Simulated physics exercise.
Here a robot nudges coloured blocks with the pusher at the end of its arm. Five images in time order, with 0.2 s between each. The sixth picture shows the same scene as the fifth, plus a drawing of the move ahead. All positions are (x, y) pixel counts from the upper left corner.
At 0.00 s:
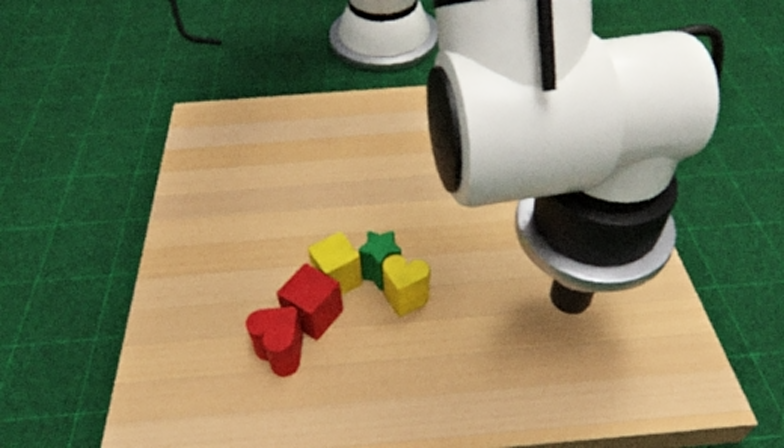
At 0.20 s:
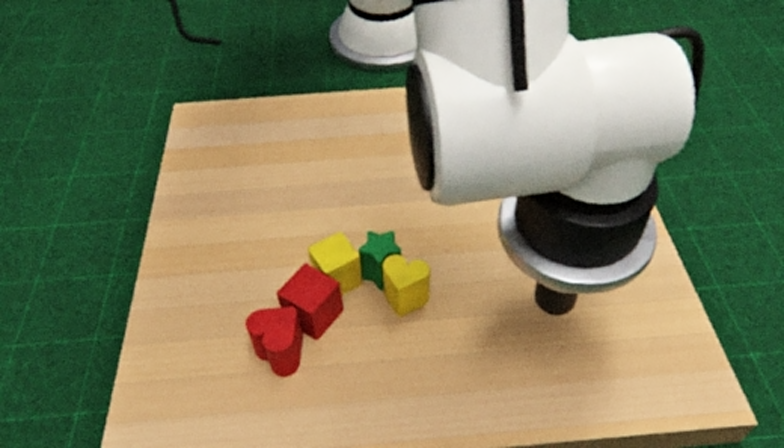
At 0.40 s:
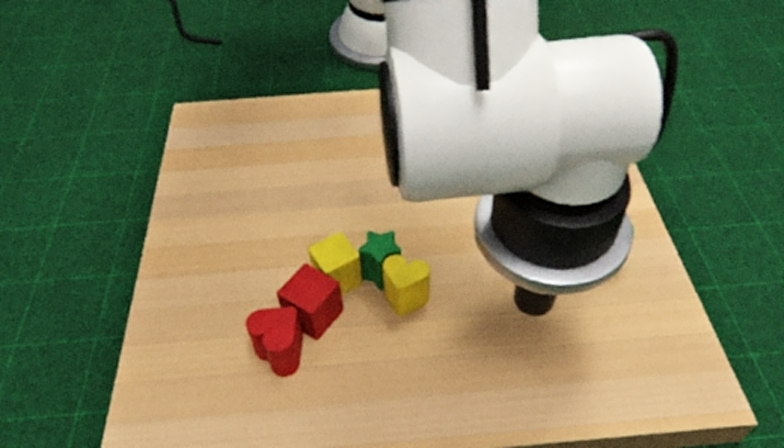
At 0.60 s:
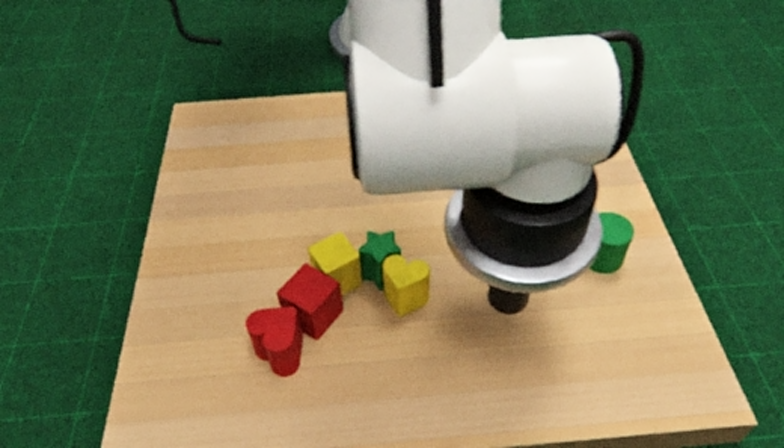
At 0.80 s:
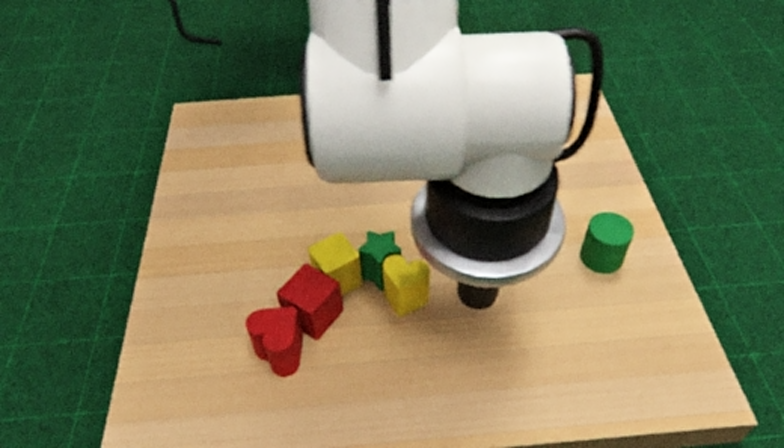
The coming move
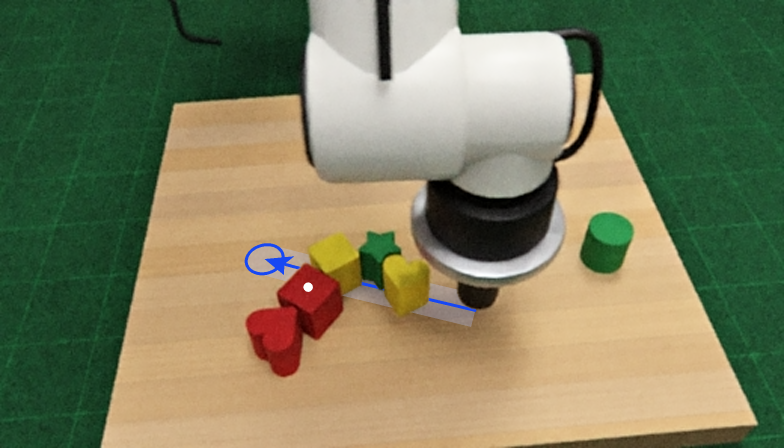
A robot arm moves left across a wooden board toward small coloured blocks, which stay still.
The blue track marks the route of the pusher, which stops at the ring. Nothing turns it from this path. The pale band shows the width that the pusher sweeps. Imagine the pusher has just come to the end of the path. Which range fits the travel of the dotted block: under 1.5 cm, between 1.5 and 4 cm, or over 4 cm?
It moves a fair bit, 1.5 to 4 cm.
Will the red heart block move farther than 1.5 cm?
Yes, it checks out.
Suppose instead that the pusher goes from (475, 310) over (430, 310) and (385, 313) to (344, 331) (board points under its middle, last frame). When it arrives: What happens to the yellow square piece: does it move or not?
It gets displaced.
The drawn path runs from (475, 310) directly to (265, 259); the dot is on the red square piece.
What follows on the original path. One third of the way, pusher at (400, 277); green star-shaped block at (371, 241), turned 35° clockwise; yellow heart block at (358, 272), turned 40° anticlockwise.
Two thirds of the way, pusher at (328, 260); red heart block at (245, 347), turned 35° anticlockwise; red square piece at (275, 307), turned 20° clockwise; yellow square piece at (285, 236), turned 20° clockwise; green star-shaped block at (339, 222); yellow heart block at (303, 274).
At the end, pusher at (260, 243); red heart block at (245, 346), turned 35° anticlockwise; red square piece at (275, 307), turned 20° clockwise; yellow square piece at (228, 215), turned 65° clockwise; green star-shaped block at (337, 221), turned 140° clockwise; yellow heart block at (303, 274), turned 135° anticlockwise.
